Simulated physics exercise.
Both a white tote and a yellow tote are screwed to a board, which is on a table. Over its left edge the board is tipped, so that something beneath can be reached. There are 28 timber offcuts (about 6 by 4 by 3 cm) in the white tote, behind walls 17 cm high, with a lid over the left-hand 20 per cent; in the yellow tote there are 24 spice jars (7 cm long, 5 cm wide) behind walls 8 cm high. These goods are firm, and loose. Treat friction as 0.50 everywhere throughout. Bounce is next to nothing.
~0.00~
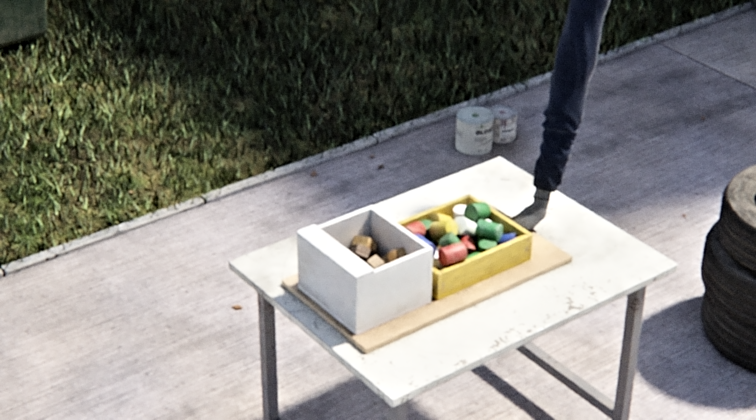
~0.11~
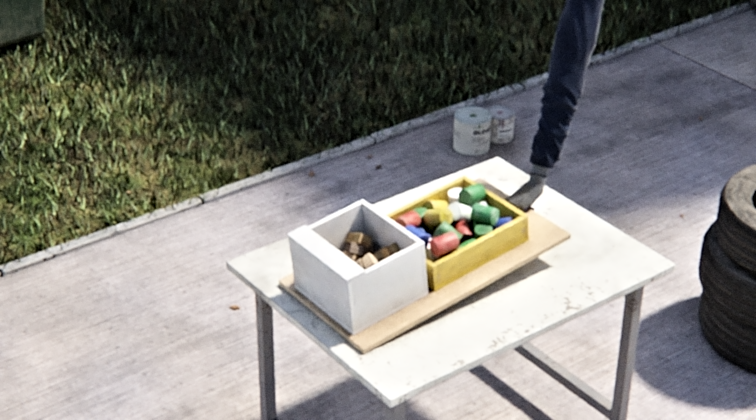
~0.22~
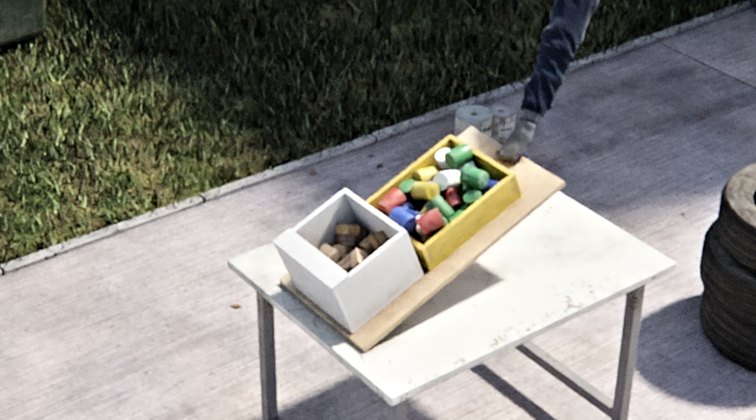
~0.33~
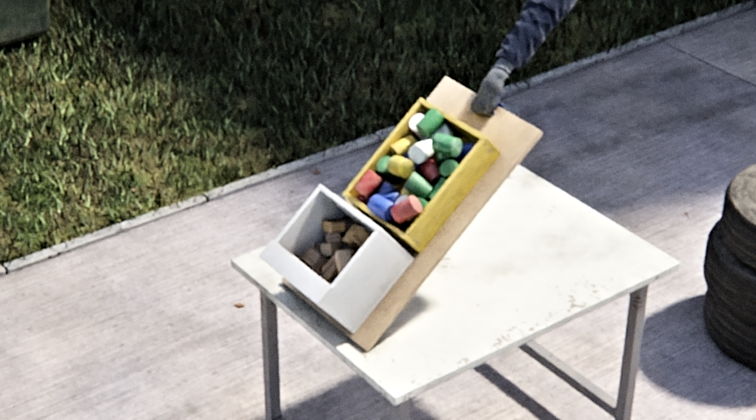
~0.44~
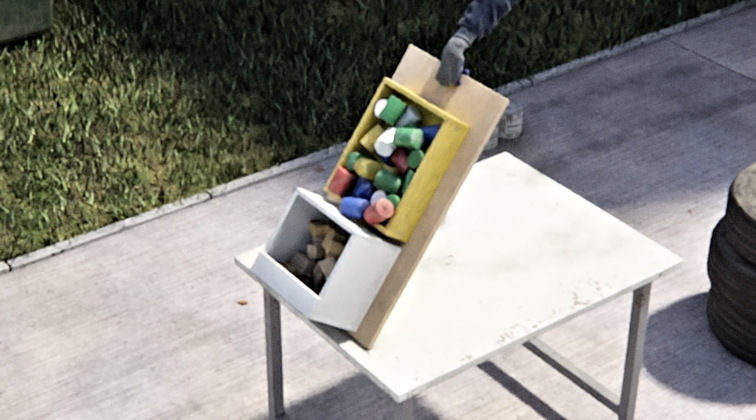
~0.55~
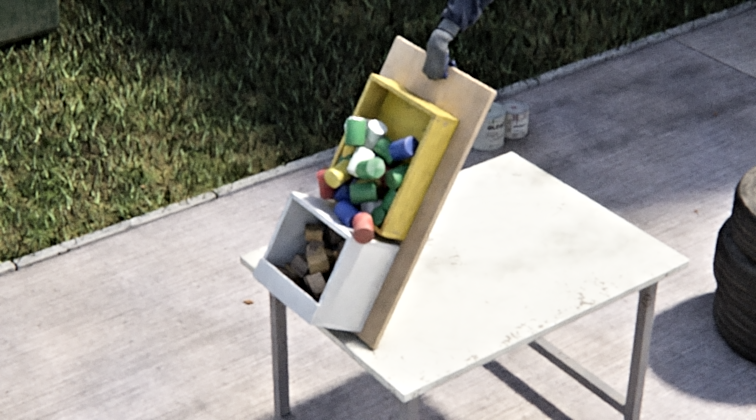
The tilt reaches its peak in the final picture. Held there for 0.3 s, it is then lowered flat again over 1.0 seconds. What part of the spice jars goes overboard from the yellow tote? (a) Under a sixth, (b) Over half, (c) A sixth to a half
A sixth to a half.
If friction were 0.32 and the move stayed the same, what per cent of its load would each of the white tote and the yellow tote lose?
White tote 0, yellow tote 30 per cent.
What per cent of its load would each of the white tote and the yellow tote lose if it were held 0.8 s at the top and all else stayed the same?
In that case you'd see white tote shed 0 percent of its load and yellow tote shed 30 percent.
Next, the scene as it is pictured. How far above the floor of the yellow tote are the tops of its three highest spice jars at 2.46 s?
13 cm, more or less.
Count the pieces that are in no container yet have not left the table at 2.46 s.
Roughly 1 of them.
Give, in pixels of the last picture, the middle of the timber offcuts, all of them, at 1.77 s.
Middle: About (356, 280) px.
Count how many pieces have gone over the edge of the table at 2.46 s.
Number of pieces - roughly 8.
After 0.85 s, tilt 60°; white tote 28 in, 0 out and yellow tote 18 in, 6 out.
After 1.24 s, tilt 40°; white tote 28 in, 0 out and yellow tote 15 in, 9 out.
After 1.77 s, tilt 1°; white tote 28 in, 0 out and yellow tote 15 in, 9 out.
Outcome (at 2.46 s), white tote 28 in, 0 out and yellow tote 15 in, 9 out. Asked share, 9 of 24, 38 per cent.
